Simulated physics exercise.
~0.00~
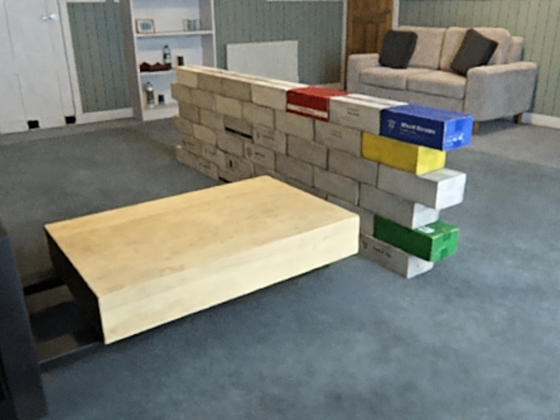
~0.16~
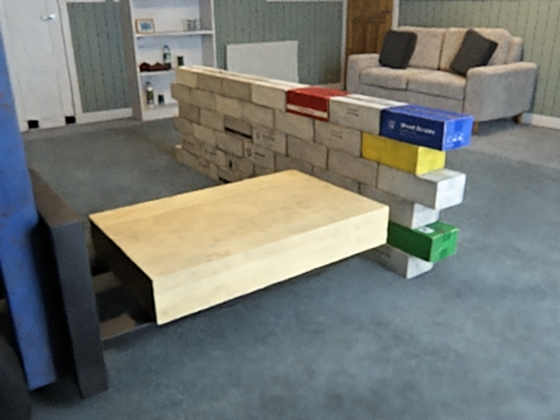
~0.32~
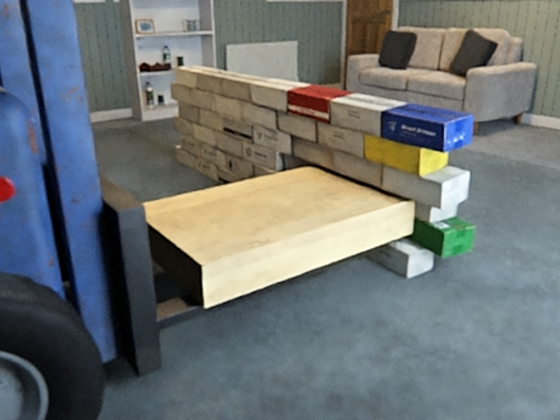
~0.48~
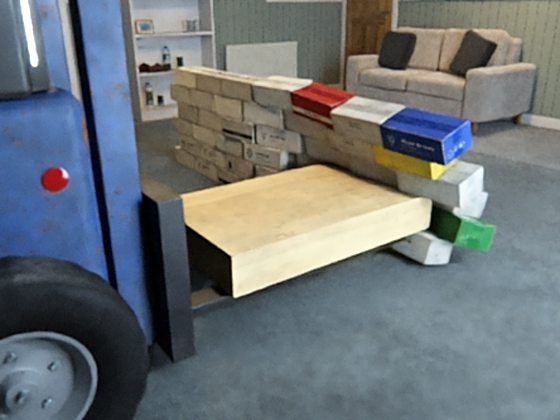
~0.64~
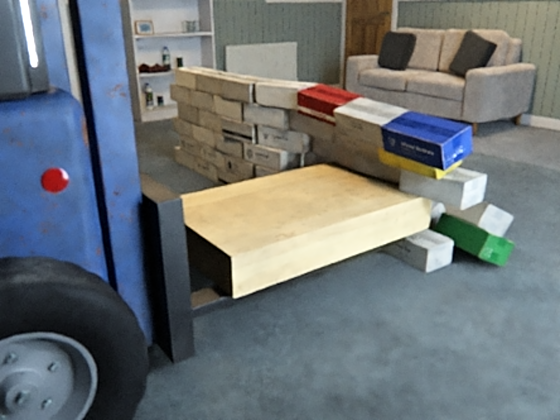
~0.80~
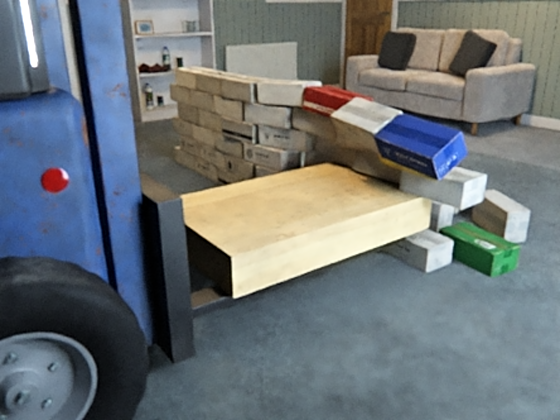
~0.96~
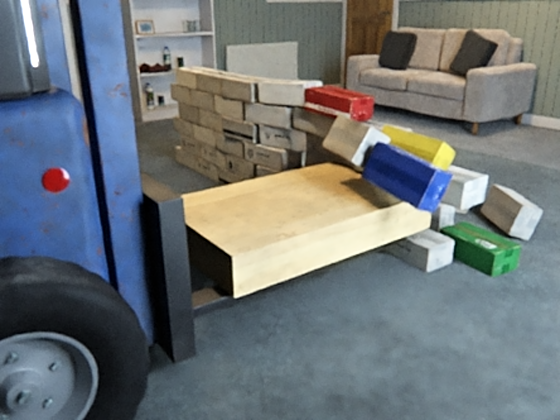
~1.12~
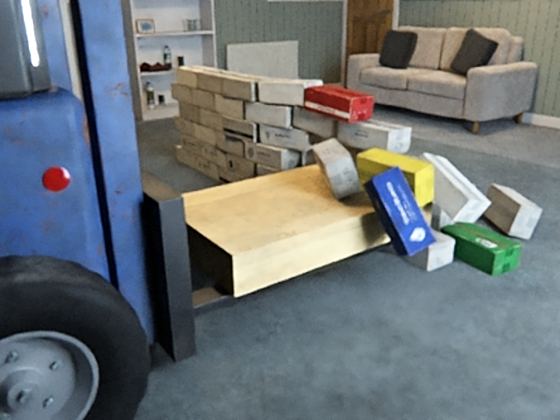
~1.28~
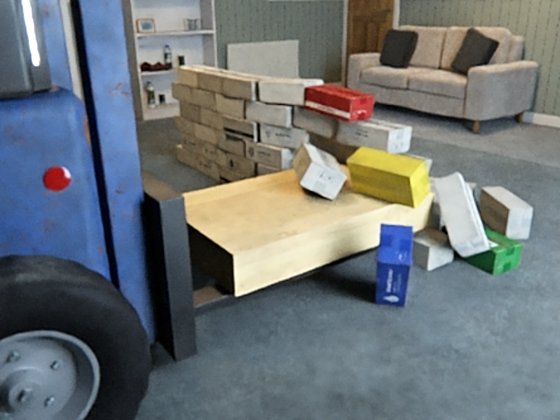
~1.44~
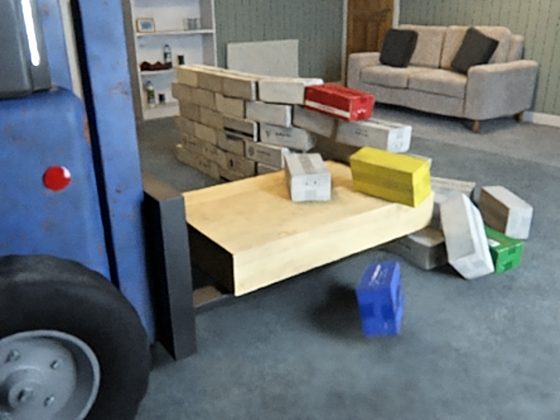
A blue lift truck moves in from the left, pushing a pale rigid case into a staggered wall of shoe boxes, then stops as the near end topples; the blue box tumbles off the case to the floor, while the yellow one rests on top and the red stays up.
